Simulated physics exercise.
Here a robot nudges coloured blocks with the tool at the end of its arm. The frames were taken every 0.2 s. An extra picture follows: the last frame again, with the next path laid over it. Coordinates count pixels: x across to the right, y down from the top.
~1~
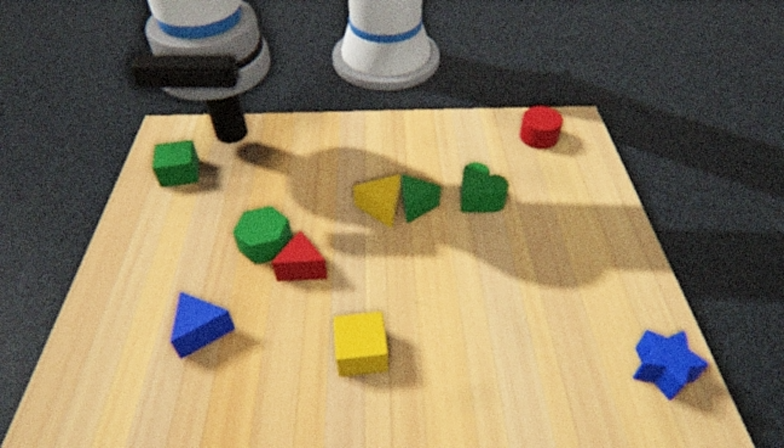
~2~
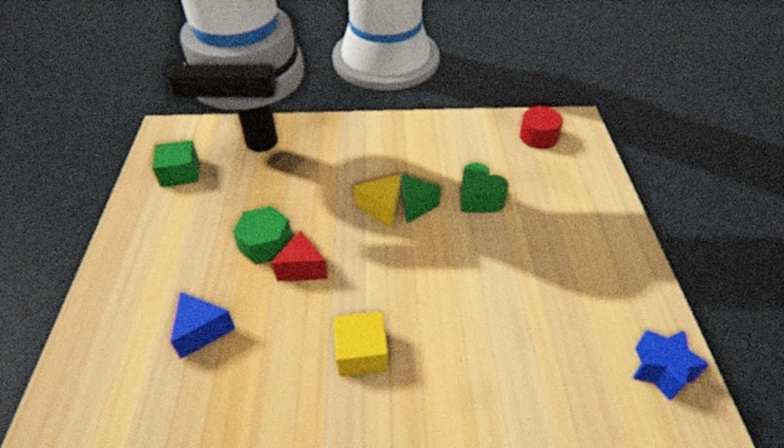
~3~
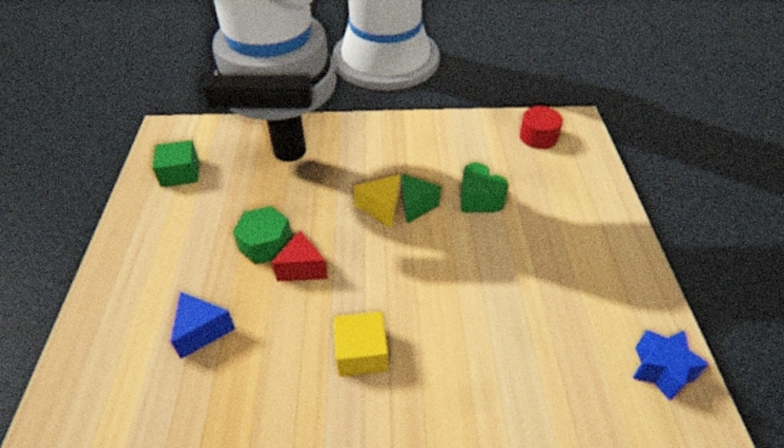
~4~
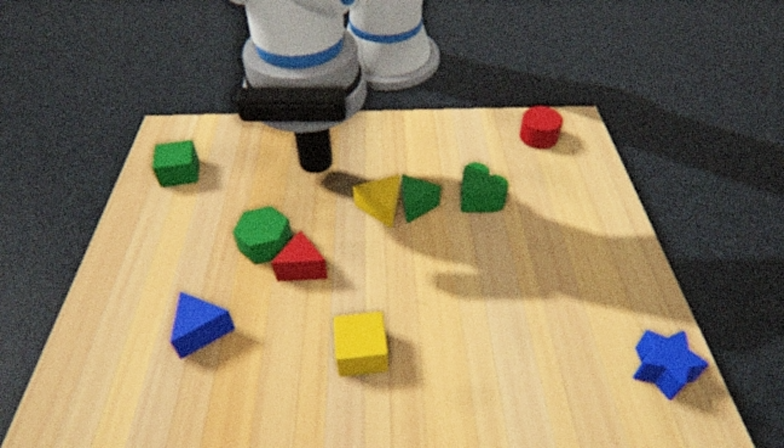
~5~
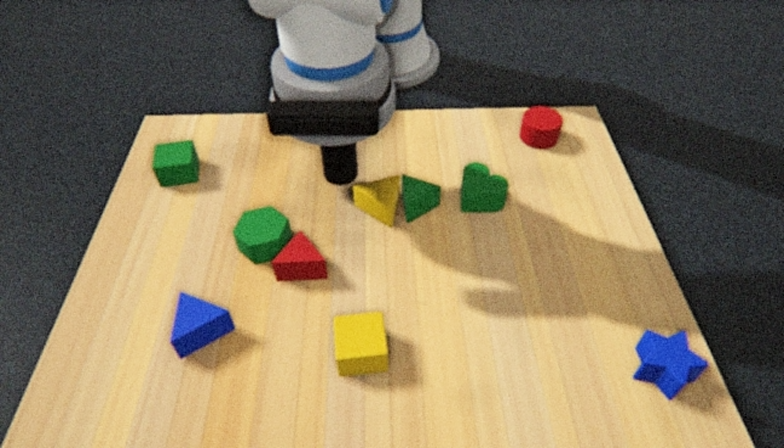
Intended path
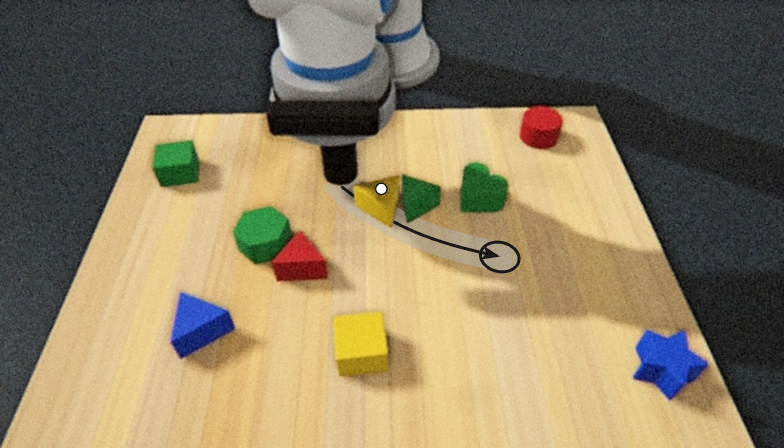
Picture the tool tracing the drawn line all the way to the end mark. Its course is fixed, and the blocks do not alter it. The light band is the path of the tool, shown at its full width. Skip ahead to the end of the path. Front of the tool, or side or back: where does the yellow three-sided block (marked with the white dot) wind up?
Ahead of the tool.
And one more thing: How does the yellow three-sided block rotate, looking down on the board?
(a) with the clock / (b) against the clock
The answer is b.
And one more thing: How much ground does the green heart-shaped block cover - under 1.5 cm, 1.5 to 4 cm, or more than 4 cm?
I reckon it covers less than 1.5 cm.
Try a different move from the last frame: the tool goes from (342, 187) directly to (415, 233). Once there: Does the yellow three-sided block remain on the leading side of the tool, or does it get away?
The tool still has the yellow three-sided block in front of it when the path ends.
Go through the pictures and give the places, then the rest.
Tool tip at (232, 135); block tops, yellow three-sided block at (381, 189); green three-sided block at (417, 187); green heart-shaped block at (483, 179), in the first frame.
Tool at (262, 143); blocks unchanged, in the second frame.
Tool at (290, 153); blocks unchanged, in the third frame.
Tool at (316, 164); blocks unchanged, in the fourth frame.
Tool at (341, 175); yellow three-sided block at (381, 189); green three-sided block at (417, 187); green heart-shaped block at (483, 179), in the fifth frame.
Path on the board, from (342, 187) by way of (384, 216) and (437, 240) to (500, 257); the dot is on the yellow three-sided block.
The first path, step by step. One third of the way, tool at (384, 205); yellow three-sided block at (416, 207), turned 50° anticlockwise; green three-sided block at (429, 188), turned 35° anticlockwise.
Two thirds of the way, tool at (439, 229); yellow three-sided block at (475, 229), turned 65° anticlockwise; green three-sided block at (432, 187), turned 50° anticlockwise.
At the end, tool at (502, 245); yellow three-sided block at (540, 249), turned 45° anticlockwise; green three-sided block at (432, 187), turned 50° anticlockwise; green heart-shaped block in place.
